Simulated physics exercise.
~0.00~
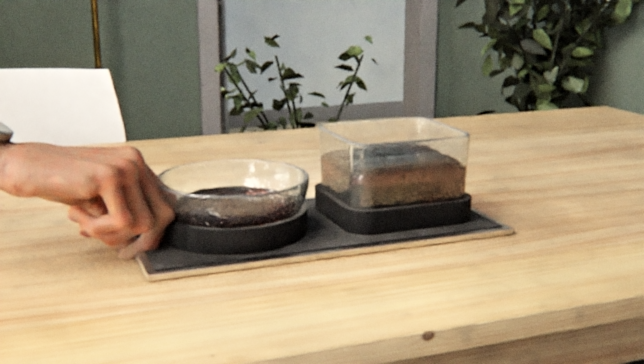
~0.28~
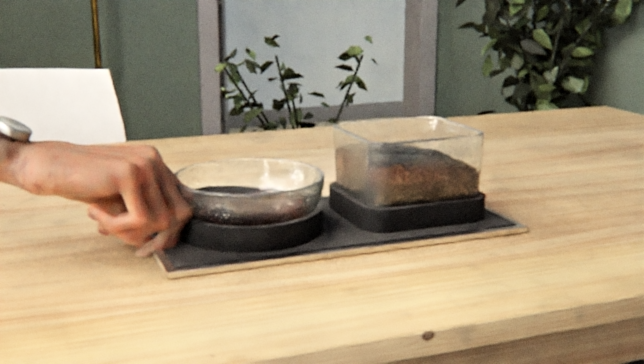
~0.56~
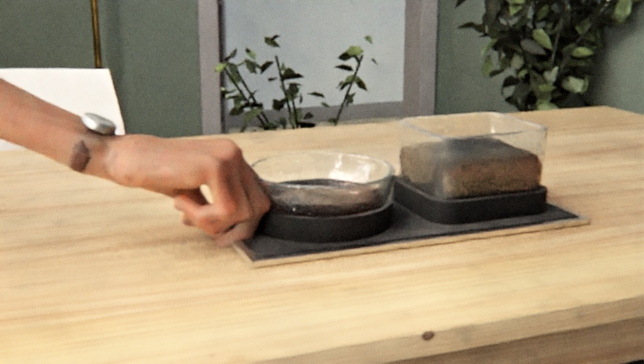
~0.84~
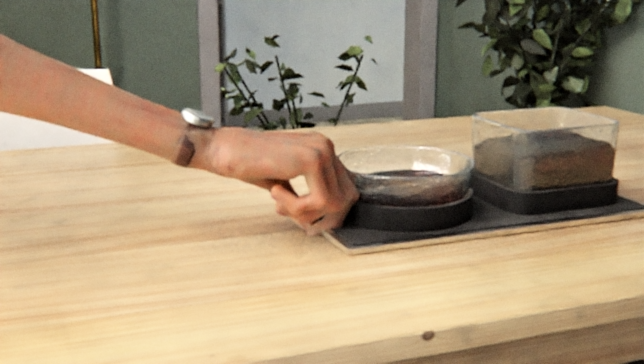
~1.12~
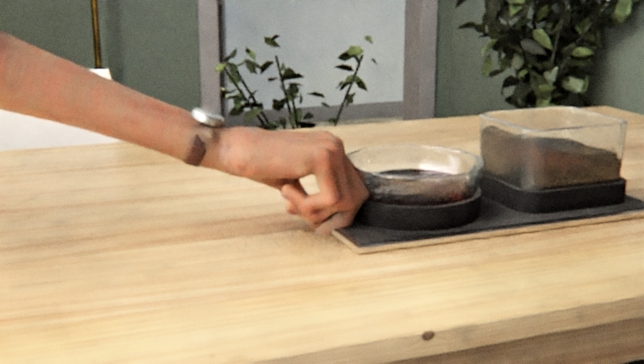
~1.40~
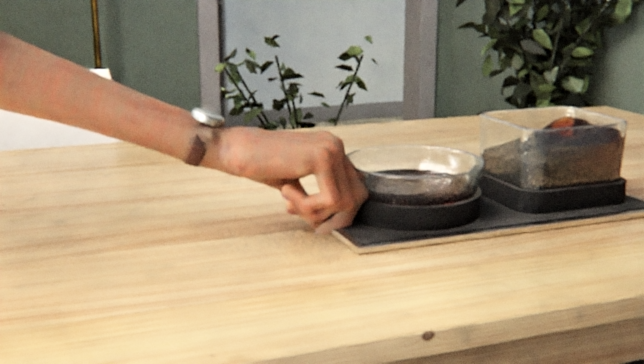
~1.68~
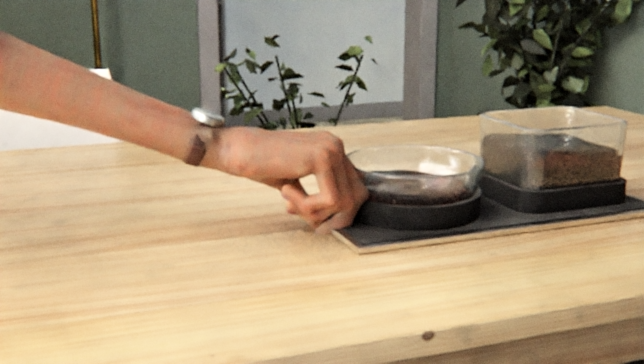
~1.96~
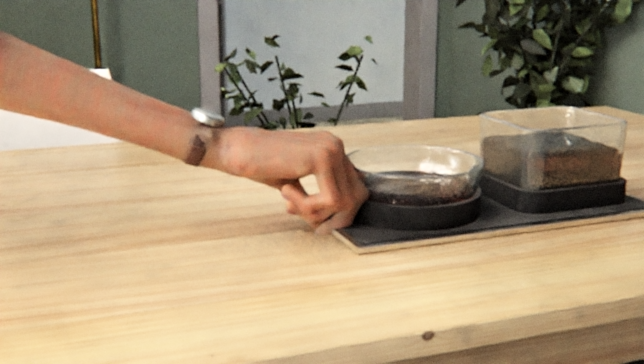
At first, a hand grips the left end of a dark tray on a wooden table, where a round glass bowl and an oblong clear tub of brown tea sit in snug black holders. The hand pushes the tray to the right, slowly to begin with, and the tea in the tub tilts. The tray then slides faster across the table, the arm stretching after it, before it slows and stops near the right side. The tea keeps rocking in the tub without visibly spilling. Finally it looks calmer, with both containers upright and the hand still on the tray.
